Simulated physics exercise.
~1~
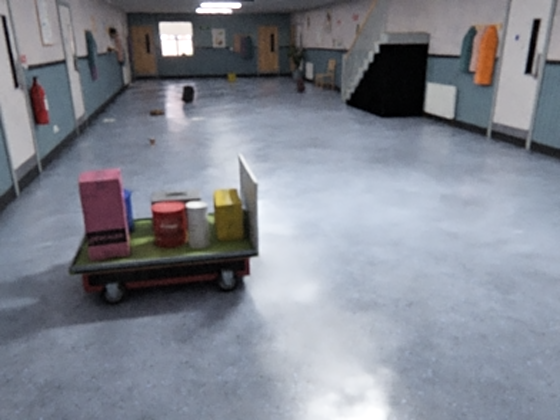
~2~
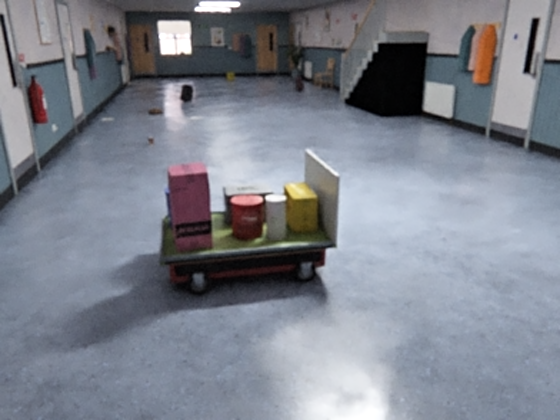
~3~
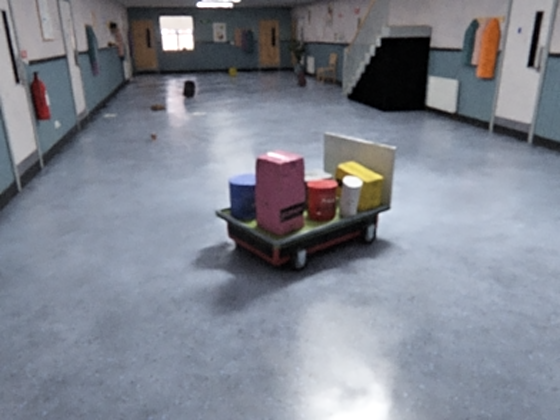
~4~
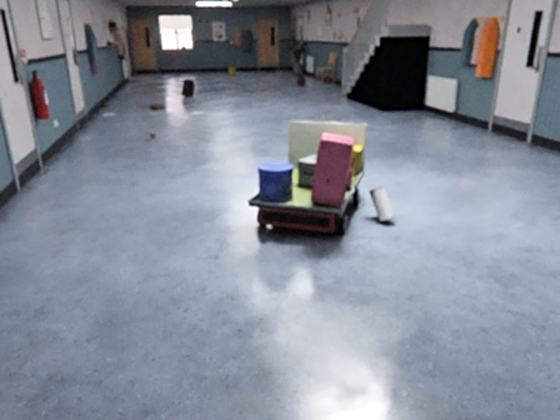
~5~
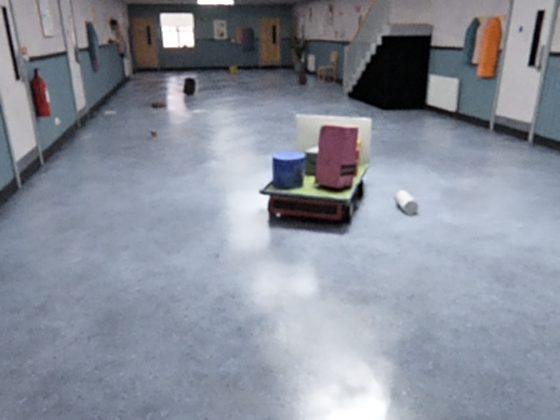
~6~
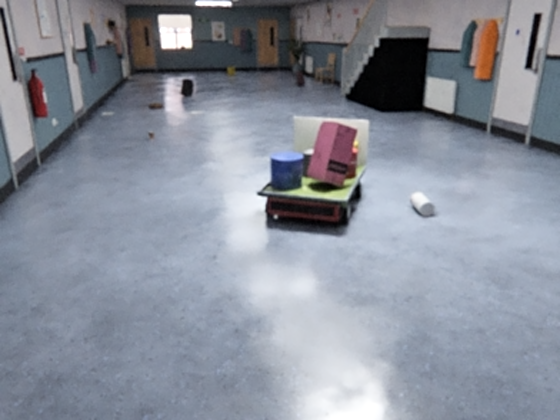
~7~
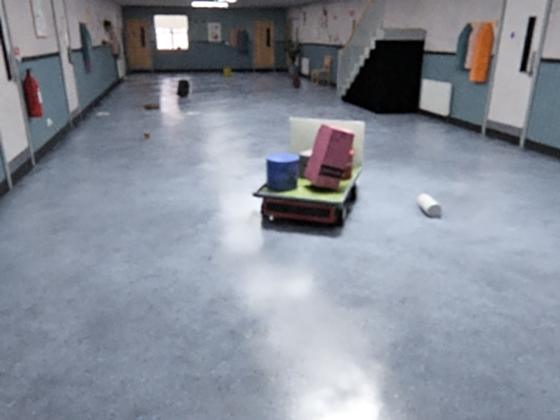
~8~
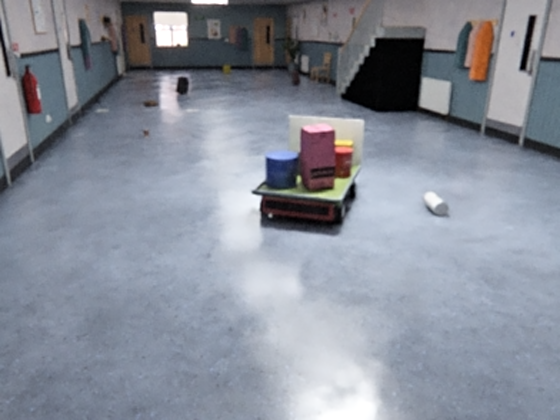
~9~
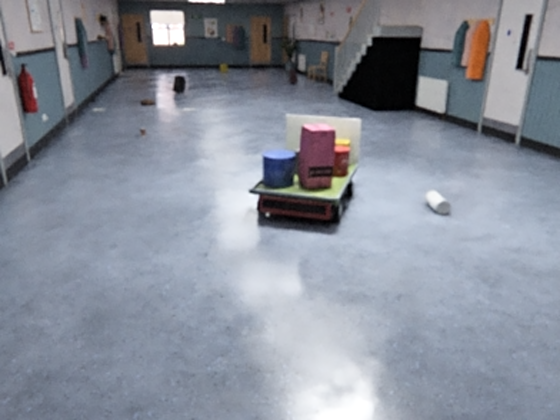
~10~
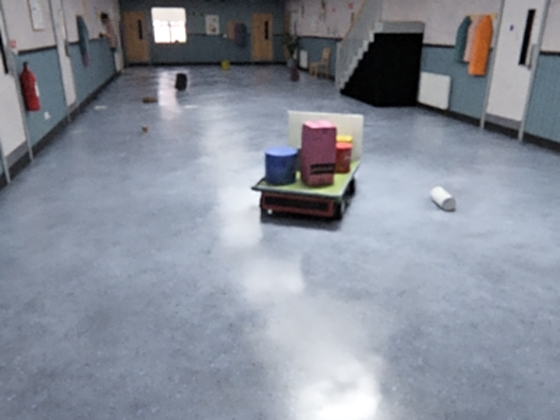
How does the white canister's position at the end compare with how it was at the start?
At the start it stood upright on the cart, but by the end it was lying on its side on the floor to the right of the cart.
